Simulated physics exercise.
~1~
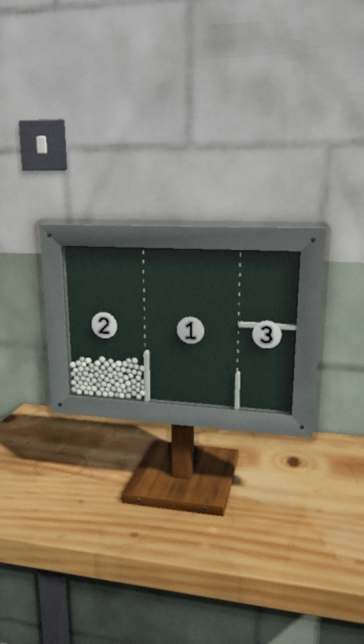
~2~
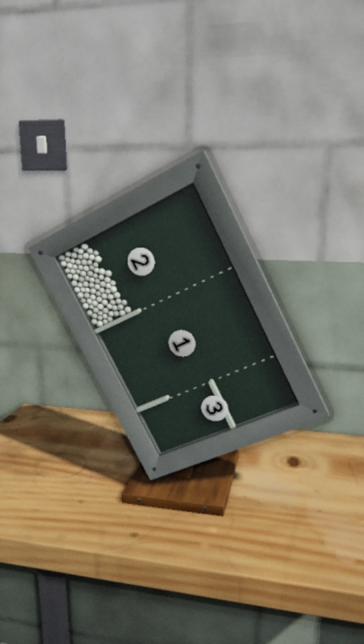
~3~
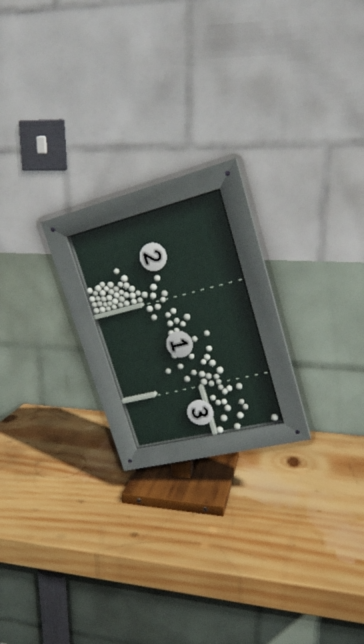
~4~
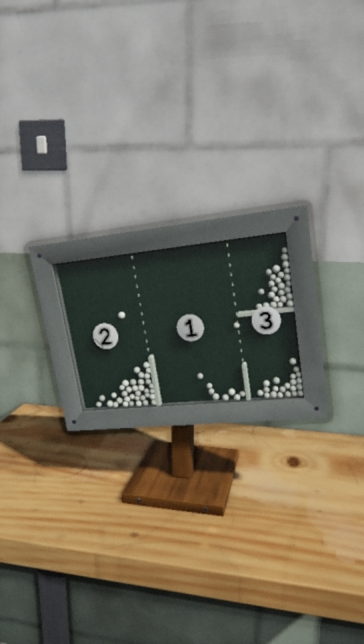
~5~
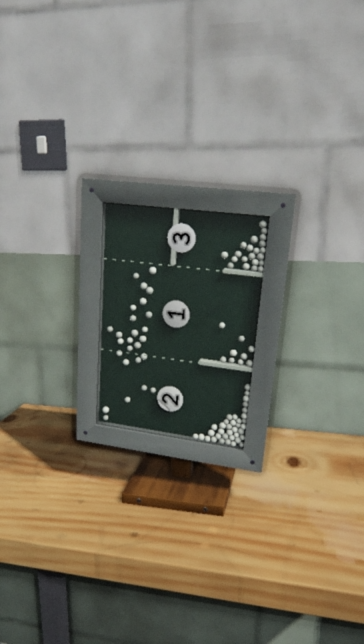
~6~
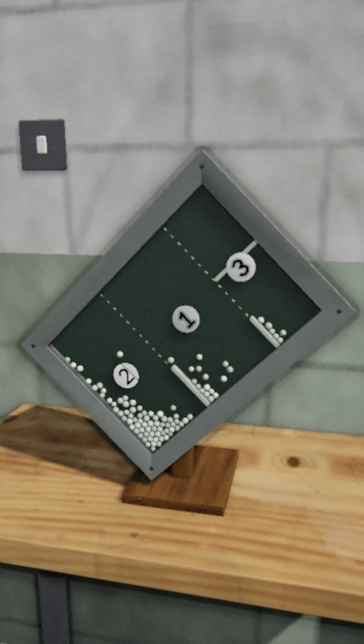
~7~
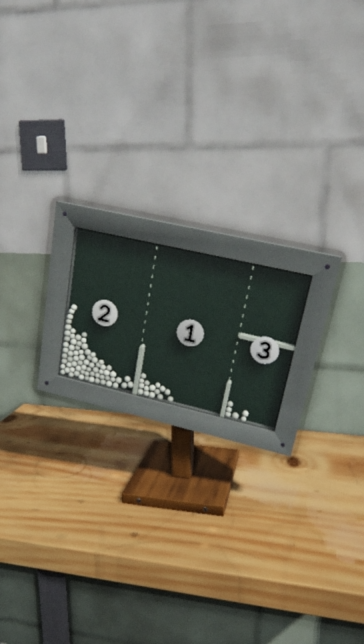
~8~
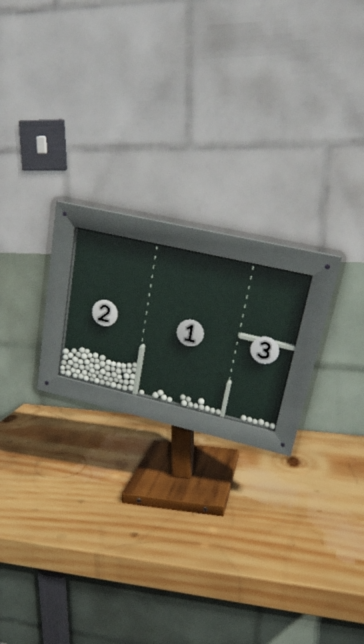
A framed box turns clockwise, swings back anticlockwise, then settles slightly tilted, beads mostly left.
